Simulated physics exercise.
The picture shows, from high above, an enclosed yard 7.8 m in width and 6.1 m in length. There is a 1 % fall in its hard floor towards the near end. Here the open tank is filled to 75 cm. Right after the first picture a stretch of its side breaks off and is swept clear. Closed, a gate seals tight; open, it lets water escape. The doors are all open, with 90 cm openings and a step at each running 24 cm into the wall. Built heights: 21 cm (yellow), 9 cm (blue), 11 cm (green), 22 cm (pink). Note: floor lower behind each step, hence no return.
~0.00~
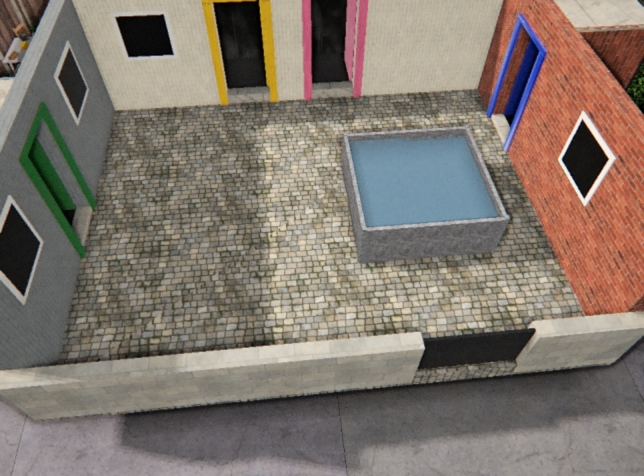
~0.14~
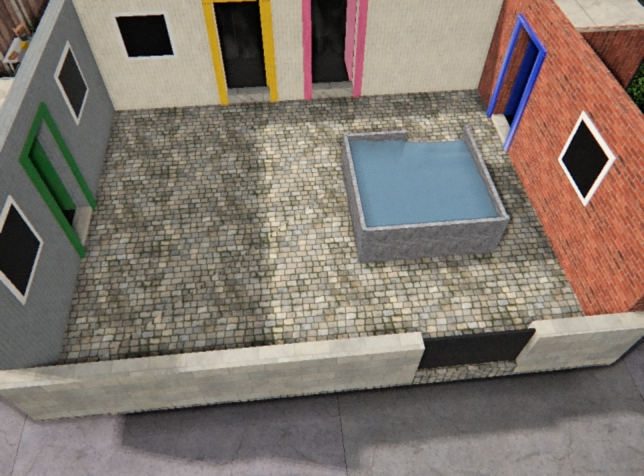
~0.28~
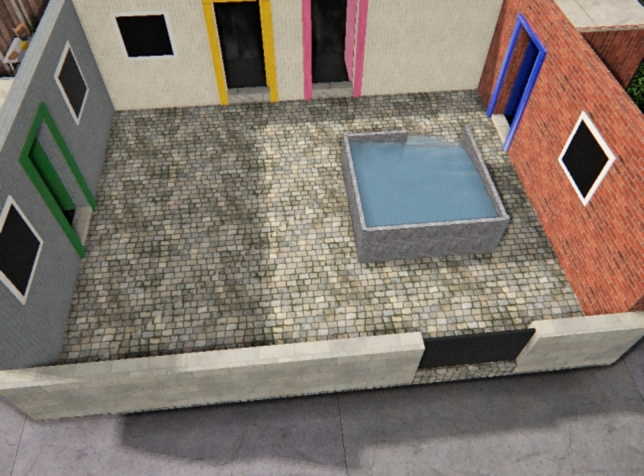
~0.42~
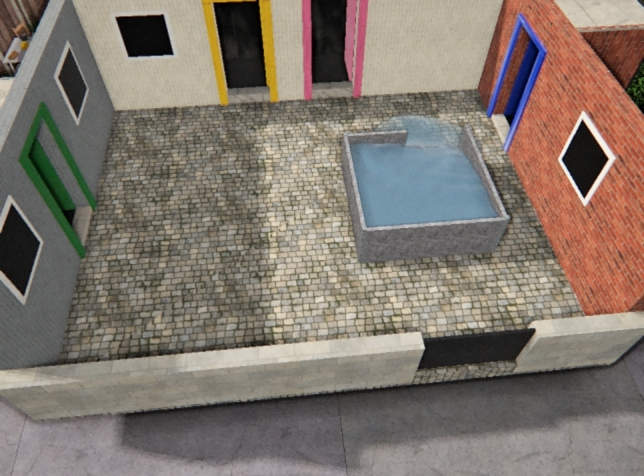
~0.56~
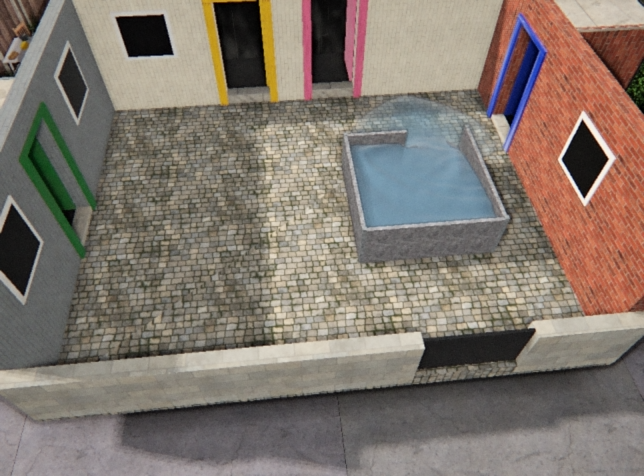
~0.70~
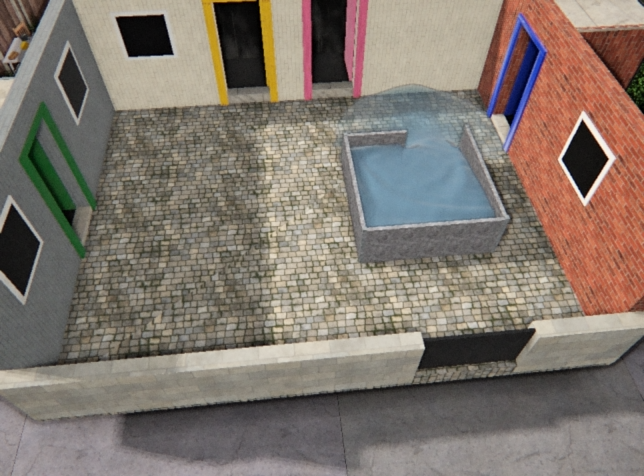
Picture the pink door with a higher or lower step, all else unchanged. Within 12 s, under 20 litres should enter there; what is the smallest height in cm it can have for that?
Around 13 cm.
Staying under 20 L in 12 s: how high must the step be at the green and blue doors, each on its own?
You'd want about 6.0 centimetres at green and about 23 centimetres at blue.
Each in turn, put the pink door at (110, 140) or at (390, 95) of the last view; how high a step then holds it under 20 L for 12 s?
About 12.0 cm, then about 34 cm.
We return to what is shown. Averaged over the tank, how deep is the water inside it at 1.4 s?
Roughly 53 cm on average.
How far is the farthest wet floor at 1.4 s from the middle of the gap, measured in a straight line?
3.2 m.
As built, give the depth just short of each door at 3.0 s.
At the yellow door the depth is 6 cm, at blue 22 cm, at green 0 cm and at pink 17 cm.
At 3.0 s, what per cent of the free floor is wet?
35 %.
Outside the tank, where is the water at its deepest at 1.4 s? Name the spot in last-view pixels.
Near (477, 93).
After 1.4 s water covers 15 % of the floor, deepest (54 cm) near (477, 93); 17 cm at the pink door, 0 litres in over its 22 cm step.
After 3.0 s water covers 35 % of the floor, deepest (32 cm) near (469, 93); 17 cm at the pink door, 0 litres in over its 22 cm step.
After 12.0 s water covers 100 % of the floor, deepest (14 cm) near (52, 394); 4 cm at the pink door, 0 litres in over its 22 cm step.
At the pink door as built, the water arrived by 1.0 s and peaked near 18 cm at 2.6 s.
Run again over the same 12 s with other heights there, 41 litres in over 10.5 cm, 12 litres over 14.5 cm. The limit of 20 litres is kept from about 13 cm up.
